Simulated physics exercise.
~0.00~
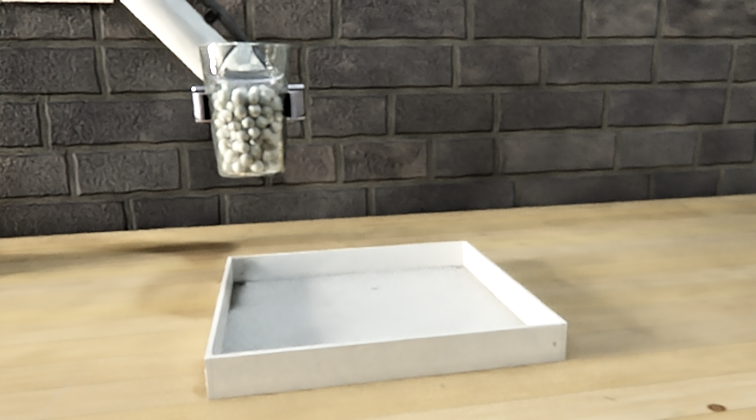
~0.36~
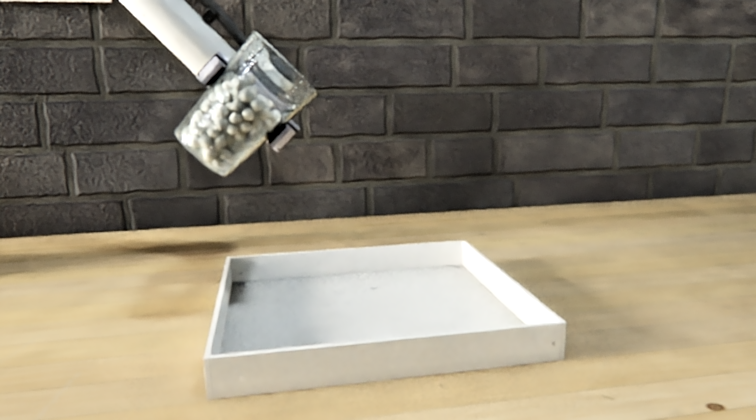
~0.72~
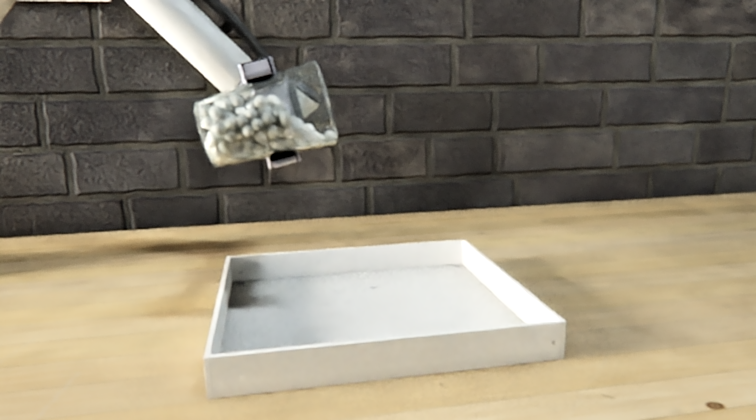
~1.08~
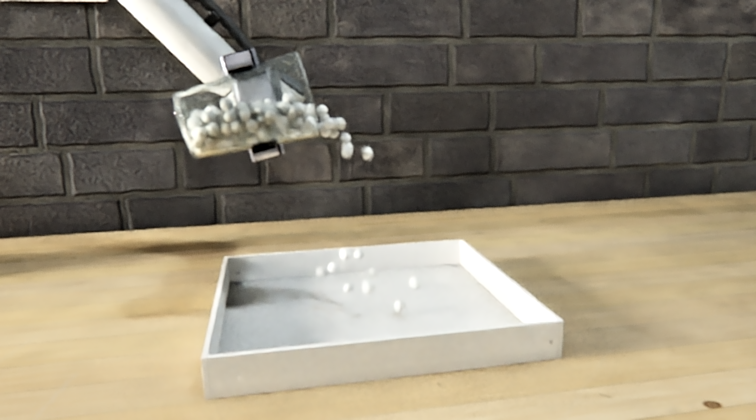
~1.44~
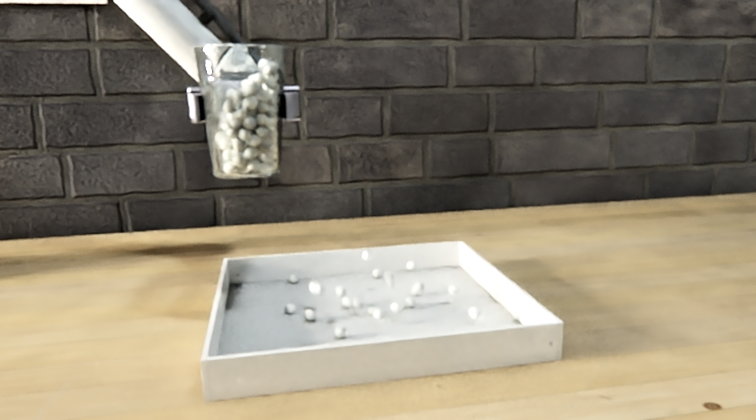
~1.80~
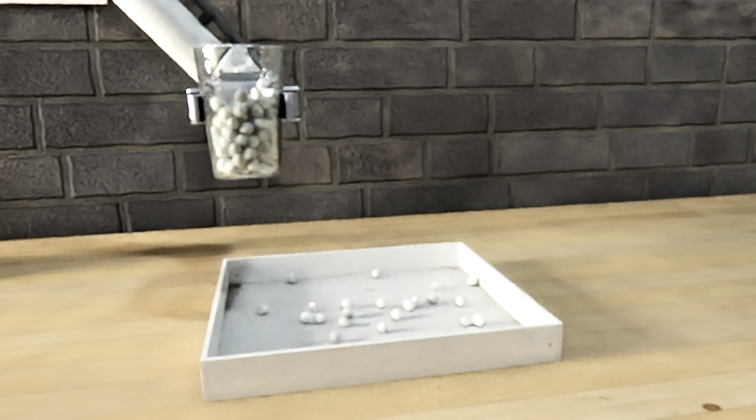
The footage shows a robot arm holding a clear beaker of pale beads above a white tray, tipping it onto its side until some beads spill and scatter across the tray, then turning it upright again with most of the beads still inside.
